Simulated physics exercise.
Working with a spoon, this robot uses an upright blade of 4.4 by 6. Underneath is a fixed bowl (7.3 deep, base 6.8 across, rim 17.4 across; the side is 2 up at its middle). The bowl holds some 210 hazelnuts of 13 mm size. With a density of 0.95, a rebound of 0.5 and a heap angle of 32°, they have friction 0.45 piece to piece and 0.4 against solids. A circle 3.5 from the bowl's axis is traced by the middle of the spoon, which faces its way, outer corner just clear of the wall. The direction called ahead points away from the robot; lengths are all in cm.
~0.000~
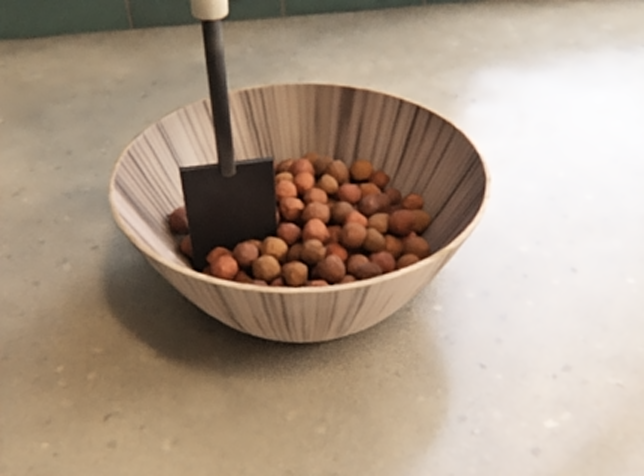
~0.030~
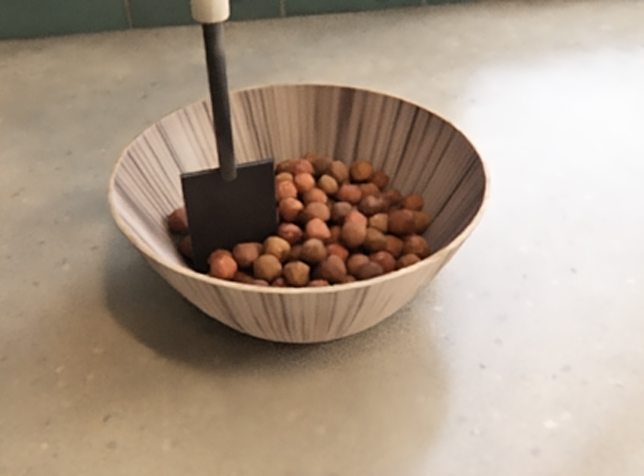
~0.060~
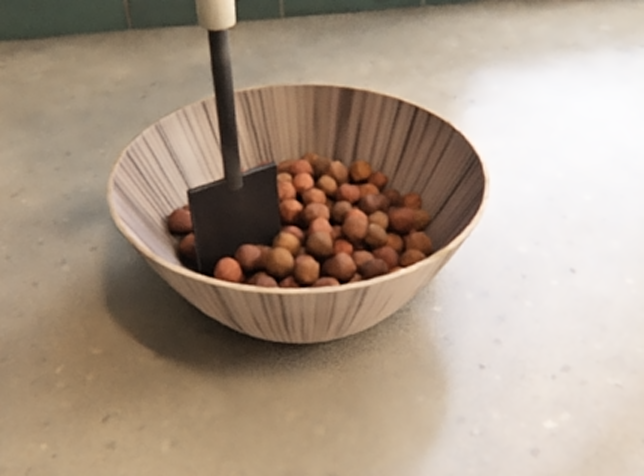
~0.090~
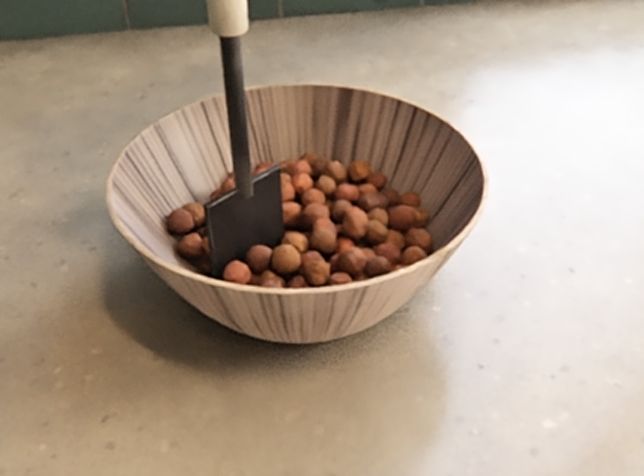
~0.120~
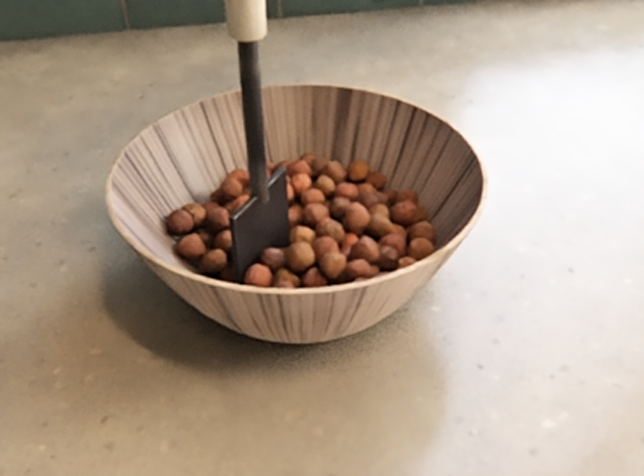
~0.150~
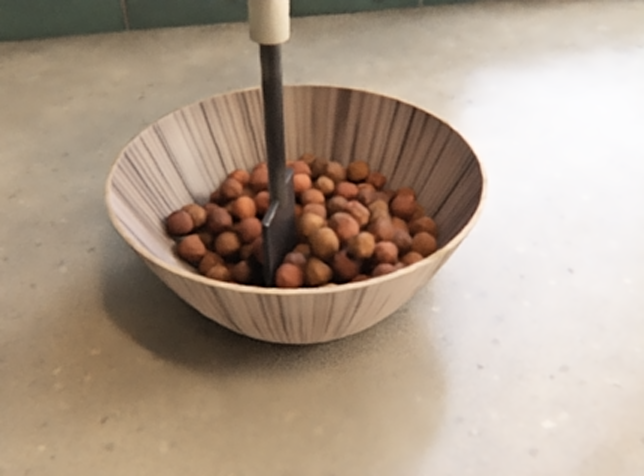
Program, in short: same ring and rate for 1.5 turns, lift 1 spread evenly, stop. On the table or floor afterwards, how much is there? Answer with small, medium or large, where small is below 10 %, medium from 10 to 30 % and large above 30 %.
It is small.
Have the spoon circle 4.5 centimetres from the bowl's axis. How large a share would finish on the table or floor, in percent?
Near 0 %.
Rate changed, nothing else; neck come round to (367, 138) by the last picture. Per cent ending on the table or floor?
About 35 per cent.
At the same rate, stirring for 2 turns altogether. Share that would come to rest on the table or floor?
I'd reckon near 5 per cent.
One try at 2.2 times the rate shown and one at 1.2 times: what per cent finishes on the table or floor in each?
I'd expect about 30 per cent, then about 10 per cent.
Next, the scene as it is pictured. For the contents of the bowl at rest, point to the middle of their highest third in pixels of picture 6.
Looks like roughly (347, 184) to me.
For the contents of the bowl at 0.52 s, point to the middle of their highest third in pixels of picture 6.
Around (261, 149).
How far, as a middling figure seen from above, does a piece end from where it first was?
Somewhere around 7 centimetres.
After 0.52 s, 251° round, highest piece 8 above the table; 203 in the bowl, 2 on the table or floor, 2 in flight or on the tool.
After 0.89 s, 77° round, highest piece 8 above the table; 201 in the bowl, 5 on the table or floor, 1 in flight or on the tool.
After 1.27 s, 180° round, highest piece 7 above the table; 201 in the bowl, 6 on the table or floor.
After 1.97 s, 180° round, highest piece 7 above the table; 201 in the bowl, 6 on the table or floor.
At rest, 201 in the bowl, 6 on the table or floor. That is 3 % on the table or floor.
